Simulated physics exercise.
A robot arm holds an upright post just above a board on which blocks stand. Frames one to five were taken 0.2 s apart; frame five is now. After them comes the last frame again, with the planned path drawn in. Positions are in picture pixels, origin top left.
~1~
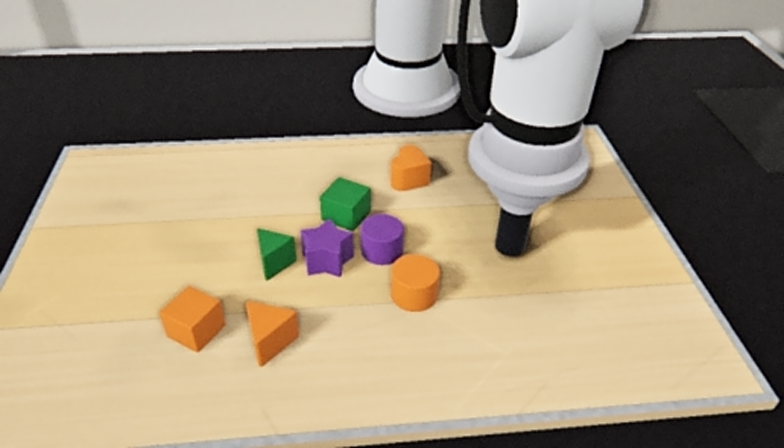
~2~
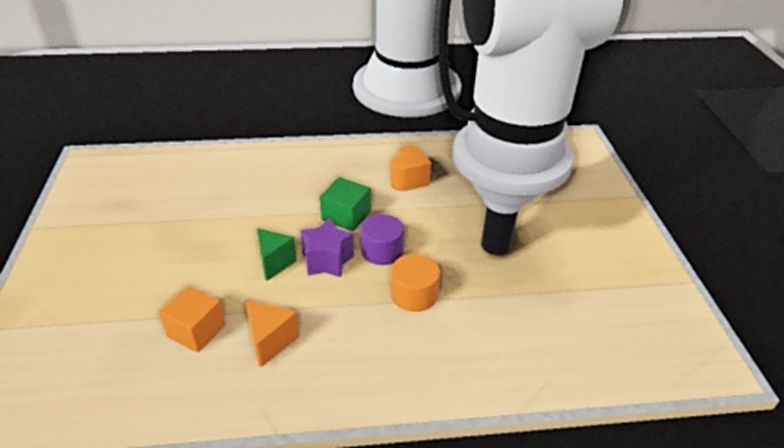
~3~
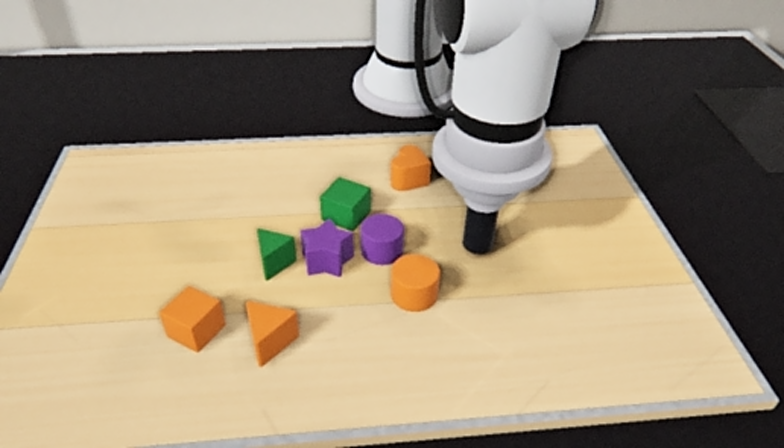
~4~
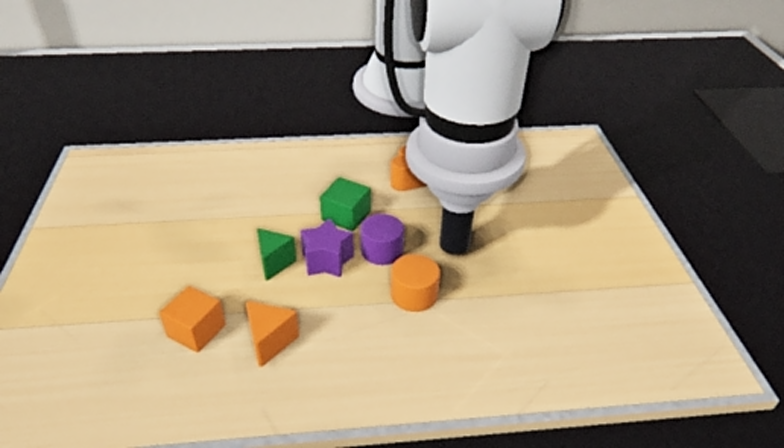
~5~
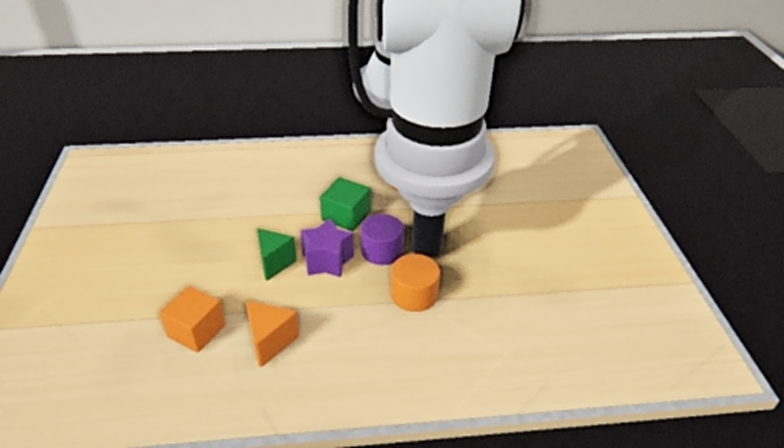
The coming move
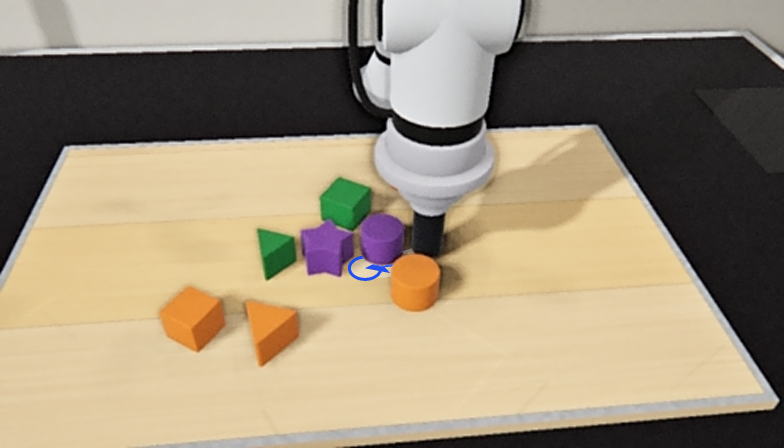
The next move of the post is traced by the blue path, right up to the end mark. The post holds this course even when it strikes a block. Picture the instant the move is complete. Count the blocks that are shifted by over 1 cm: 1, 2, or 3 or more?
I predict two.
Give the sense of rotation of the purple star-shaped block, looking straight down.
Counter-clockwise, from overhead.
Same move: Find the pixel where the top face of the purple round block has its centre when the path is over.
I'd place it at (349, 221), taking the centre of its top.
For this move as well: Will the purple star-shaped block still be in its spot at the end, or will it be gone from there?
It gets pushed out of place.
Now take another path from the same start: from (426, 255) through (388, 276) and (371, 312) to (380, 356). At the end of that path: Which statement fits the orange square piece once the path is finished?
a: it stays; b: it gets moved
Correct choice: A.
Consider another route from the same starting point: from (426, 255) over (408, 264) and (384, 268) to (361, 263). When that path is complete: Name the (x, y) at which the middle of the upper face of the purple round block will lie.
The centre of its top face lies at (348, 215).
The line goes from (426, 255) via (398, 264), ending at (365, 268).
What follows on the original path. Halfway along, post at (397, 258); purple star-shaped block at (319, 236), turned 15° anticlockwise; purple round block at (366, 225).
At the end, post at (365, 261); green triangle at (266, 242), turned 15° clockwise; purple star-shaped block at (311, 231), turned 45° anticlockwise; purple round block at (349, 221); orange round block unmoved.
